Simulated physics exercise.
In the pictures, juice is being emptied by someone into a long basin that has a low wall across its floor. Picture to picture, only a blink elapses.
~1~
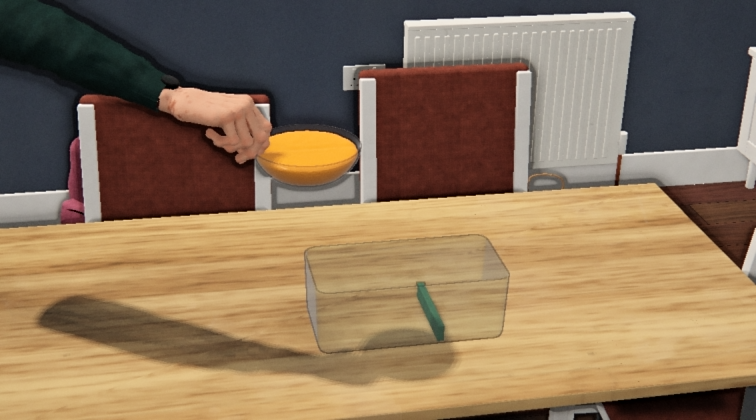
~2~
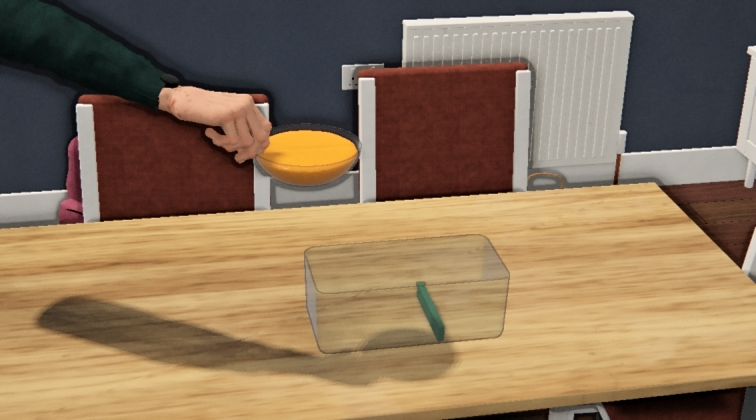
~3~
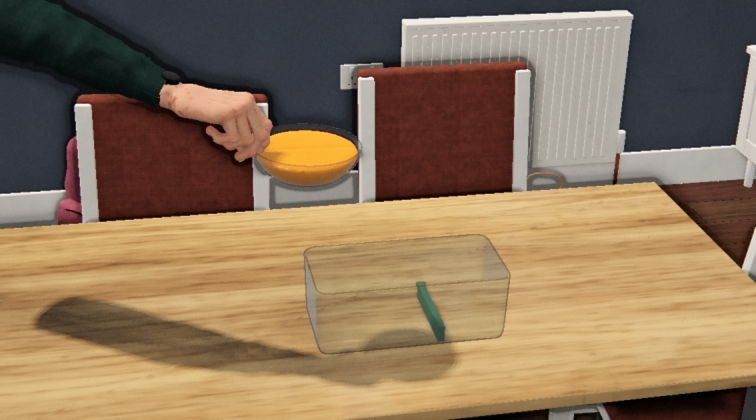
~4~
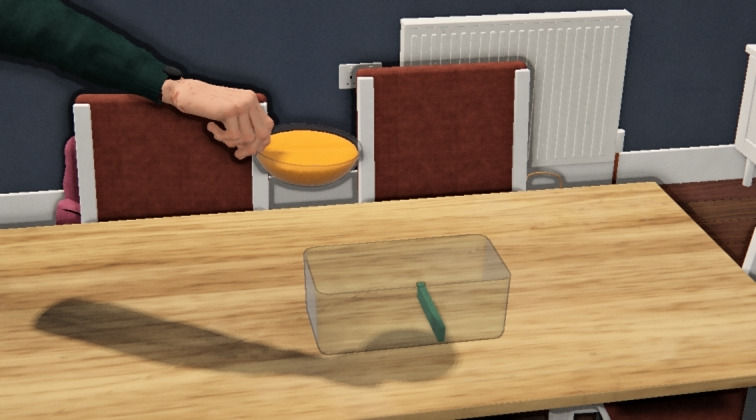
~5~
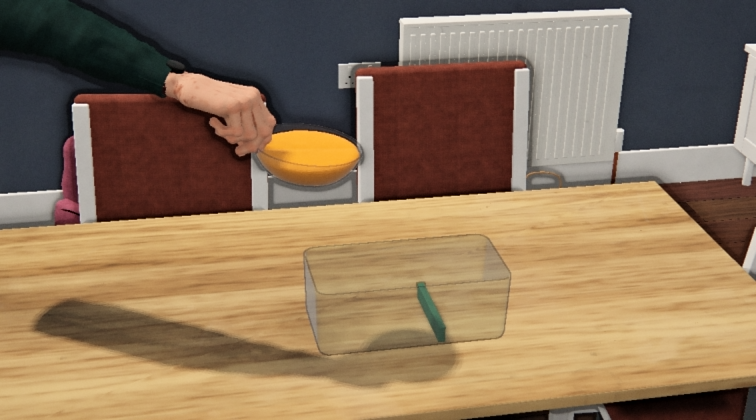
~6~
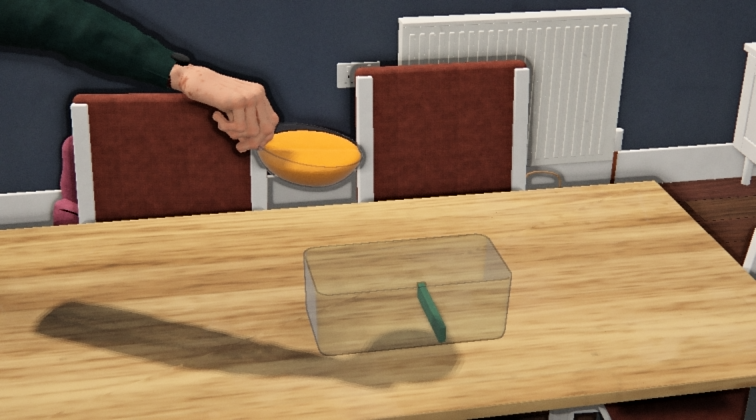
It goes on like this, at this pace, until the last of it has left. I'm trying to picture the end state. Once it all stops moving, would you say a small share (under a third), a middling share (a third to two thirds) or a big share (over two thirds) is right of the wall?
A small share, under a third.
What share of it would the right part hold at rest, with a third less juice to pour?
Something like 15 per cent, give or take.
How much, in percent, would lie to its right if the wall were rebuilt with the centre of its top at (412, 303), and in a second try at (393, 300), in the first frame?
Try 1: About 35 percent; try 2: About 70 percent.
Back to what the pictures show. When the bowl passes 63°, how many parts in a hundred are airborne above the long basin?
About 55 per cent.
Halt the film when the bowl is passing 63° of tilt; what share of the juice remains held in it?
It keeps around 25 per cent at that angle.
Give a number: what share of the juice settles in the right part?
I'd put it near 15 per cent.
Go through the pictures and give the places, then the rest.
In the first picture, it leans 0°; its right rim is at (360, 143); the juice meets the walls at (254, 152) and (357, 145); the long basin's rim runs from (310, 271) to (498, 256); the wall's top is at (431, 305).
In the second picture, it leans 0°; its right rim is at (360, 143); the juice meets the walls at (254, 152) and (356, 146).
In the third picture, it leans 2°; its right rim is at (360, 144); the juice meets the walls at (254, 151) and (357, 146).
In the fourth picture, it leans 4°; its right rim is at (361, 146); the juice meets the walls at (255, 150) and (357, 147).
In the fifth picture, it leans 7°; its right rim is at (361, 148); the juice meets the walls at (256, 149) and (358, 148).
In the sixth picture, it leans 10°; its right rim is at (362, 151); the juice meets the walls at (257, 149) and (359, 148).
A moment on, the bowl is tipped part way and 26 per cent is still to pour, 20 is left of the wall and 0 right of it.
Next, the bowl is tipped on its side and 0 per cent is still to pour, 86 is left of the wall and 7 right of it.
Then the bowl is tipped on its side and 0 per cent is still to pour, 86 is left of the wall and 13 right of it.
Later the bowl is tipped on its side and 0 per cent is still to pour, 85 is left of the wall and 13 right of it.
In the end 85 per cent lies left of the wall, 13 right of it and 1 outside.
